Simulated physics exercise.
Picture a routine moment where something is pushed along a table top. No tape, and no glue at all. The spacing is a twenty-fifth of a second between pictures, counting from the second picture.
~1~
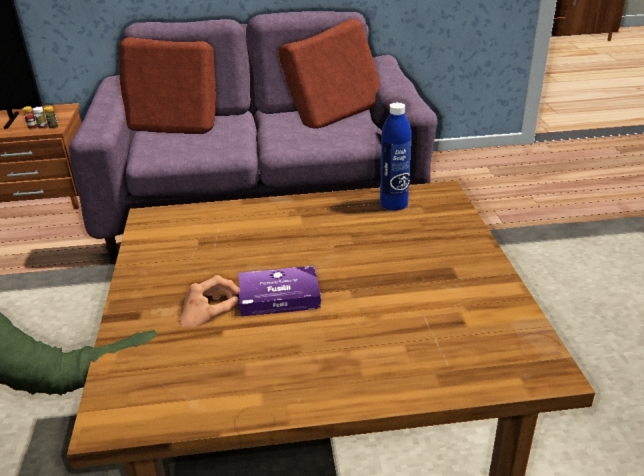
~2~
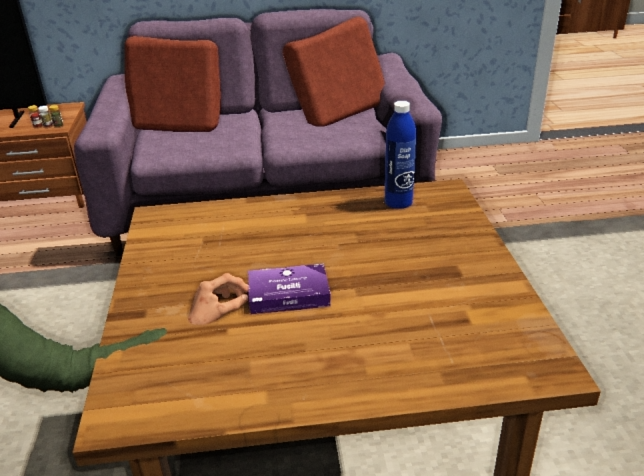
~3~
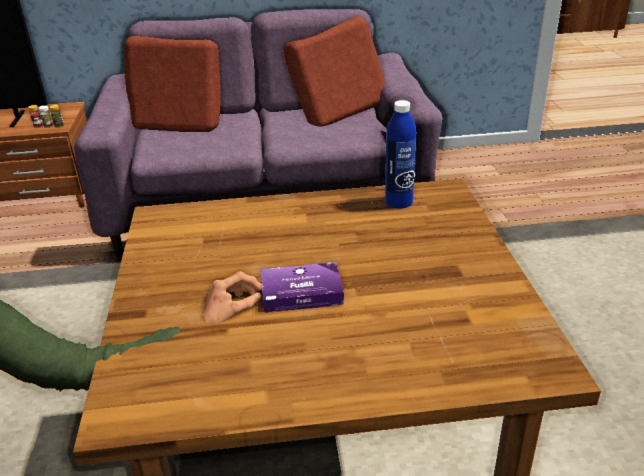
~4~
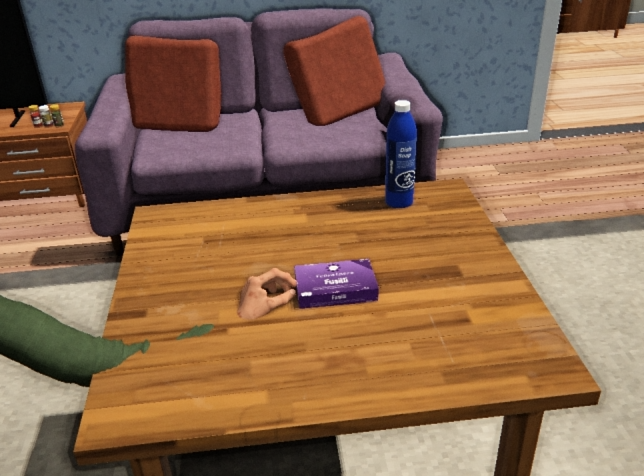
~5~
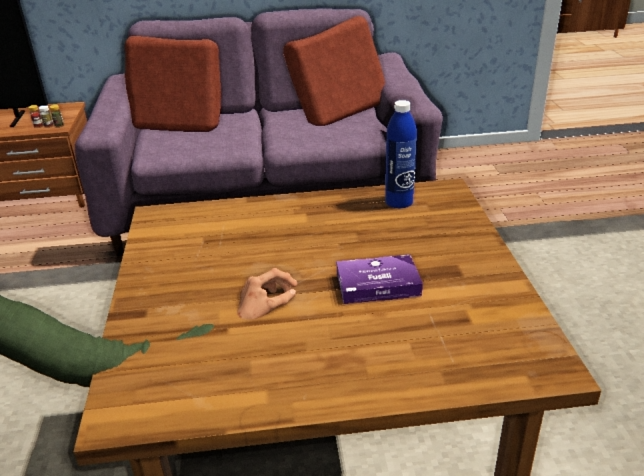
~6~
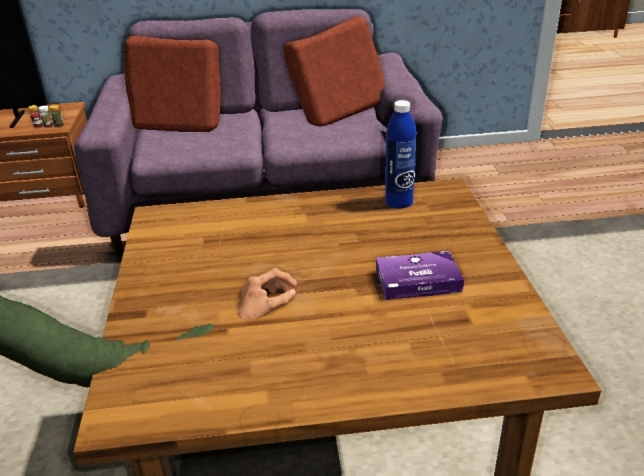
The clip opens with a hand at the end of a green-sleeved arm touching a purple packet on a wooden table, a blue bottle standing behind. The hand pushes the packet to the right, then stays back as the packet slides farther right across the tabletop, leaving a widening gap.
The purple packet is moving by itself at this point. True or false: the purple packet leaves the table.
True.
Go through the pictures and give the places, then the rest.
Under the hand; purple packet (279, 291), in the first frame.
Under the hand; purple packet (288, 288), in the second frame.
Under the hand; purple packet (301, 287), in the third frame.
Purple packet (335, 283), in the fourth frame.
Purple packet (378, 279) slid a little, in the fifth frame.
Purple packet (419, 275) slid about its own width, in the sixth frame.
Then, 0.20 s after the last picture, purple packet now off the table.
Then, 0.40 s after the last picture, things are still on the move.
By the end, off the table, purple packet.
